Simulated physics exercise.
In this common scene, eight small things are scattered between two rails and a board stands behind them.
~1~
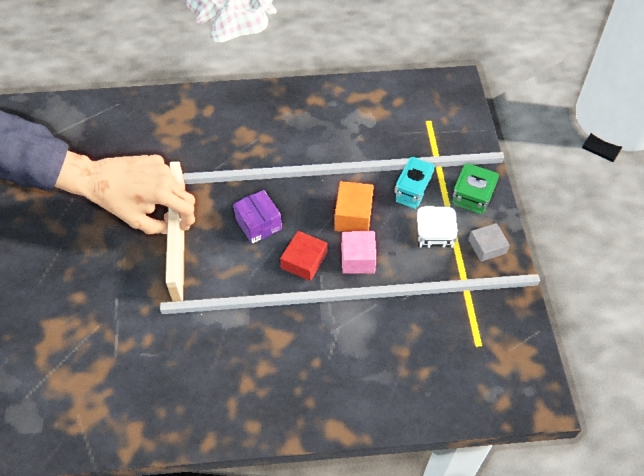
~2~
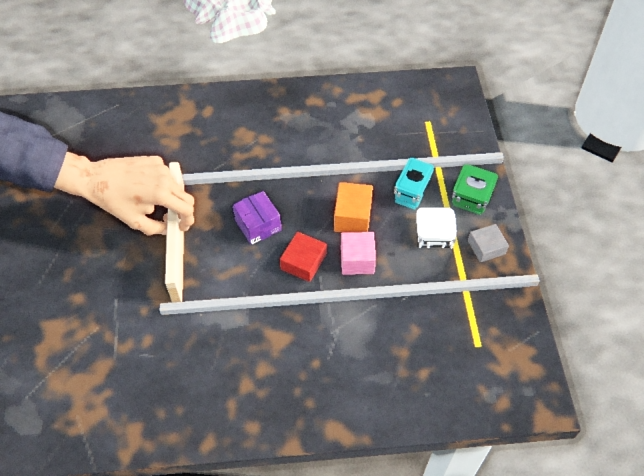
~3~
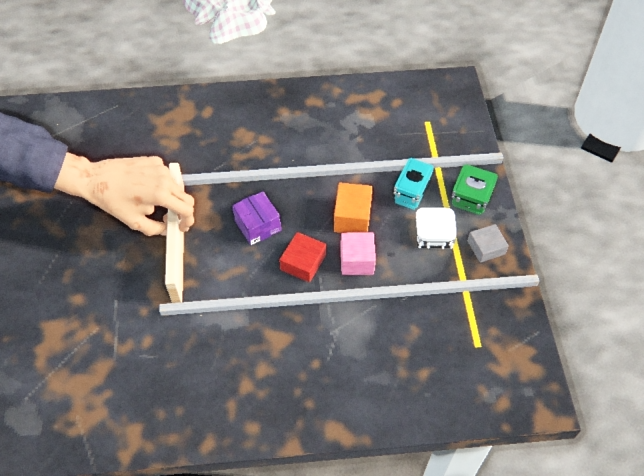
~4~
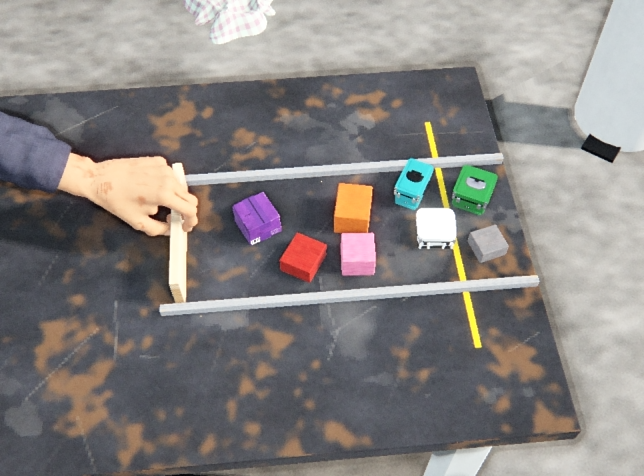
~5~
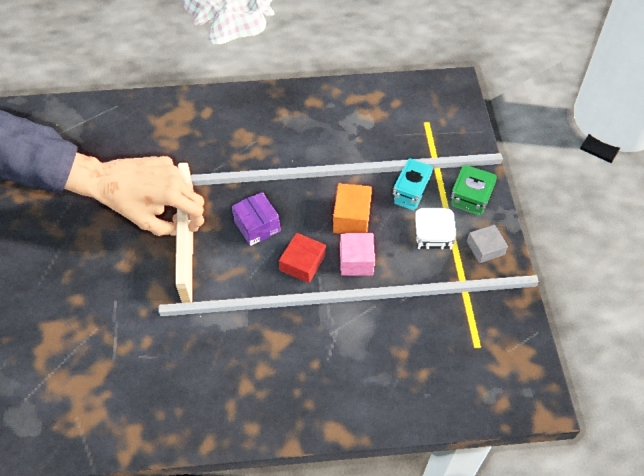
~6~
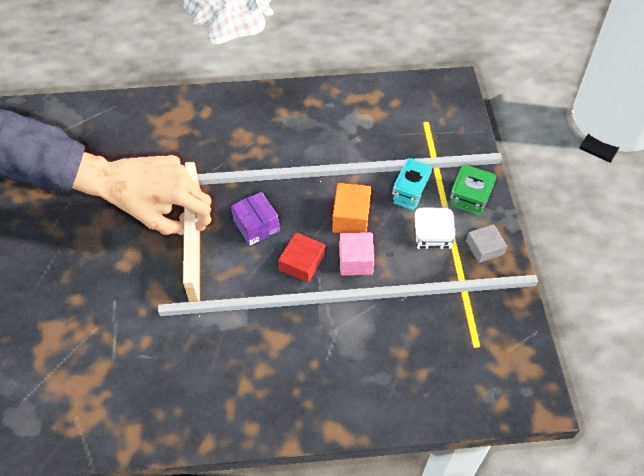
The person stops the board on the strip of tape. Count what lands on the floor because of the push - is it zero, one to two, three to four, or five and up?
The count is three to four.
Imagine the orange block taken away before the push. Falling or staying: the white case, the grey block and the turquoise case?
The white case? It does not drop. The grey block? It heads down. The turquoise case? It does not drop.
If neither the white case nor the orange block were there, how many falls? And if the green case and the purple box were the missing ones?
That gives 1 in the first case, then 1 in the second.
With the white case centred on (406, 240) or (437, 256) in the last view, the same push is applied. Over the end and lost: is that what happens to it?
Try one: It ends up off. Try two: It ends up off.
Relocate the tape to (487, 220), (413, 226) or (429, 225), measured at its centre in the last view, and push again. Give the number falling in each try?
So, one try after another, the floor gets 6, then 1, then 2.
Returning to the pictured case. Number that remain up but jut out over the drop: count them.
The tally is 0.
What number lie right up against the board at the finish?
It's 2 of them.
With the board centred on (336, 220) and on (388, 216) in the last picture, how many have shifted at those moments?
The number moved is 5 and then 8.
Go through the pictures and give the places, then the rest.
In the first picture, grey block (489, 242); green case (475, 189); white case (436, 228); board (176, 230); tape (451, 222).
In the second picture, green case (474, 190); purple box (257, 218).
In the third picture, white case (435, 228); orange block (353, 209).
In the fourth picture, grey block (488, 244); board (179, 232).
In the fifth picture, green case (473, 191); red block (303, 258).
In the sixth picture, grey block (486, 243); green case (472, 191); white case (434, 229); board (192, 231); tape (449, 223).
Early on, none off yet; grey block at rest near (486, 243); green case at rest near (472, 191); white case at rest near (434, 229).
A while later, none off yet; grey block travelled about its own width near (531, 251); green case travelled about its own width near (520, 192); white case travelled well along near (500, 225).
Finally, the number that fall off is three or four; lost, turquoise case, white case, green case and grey block.
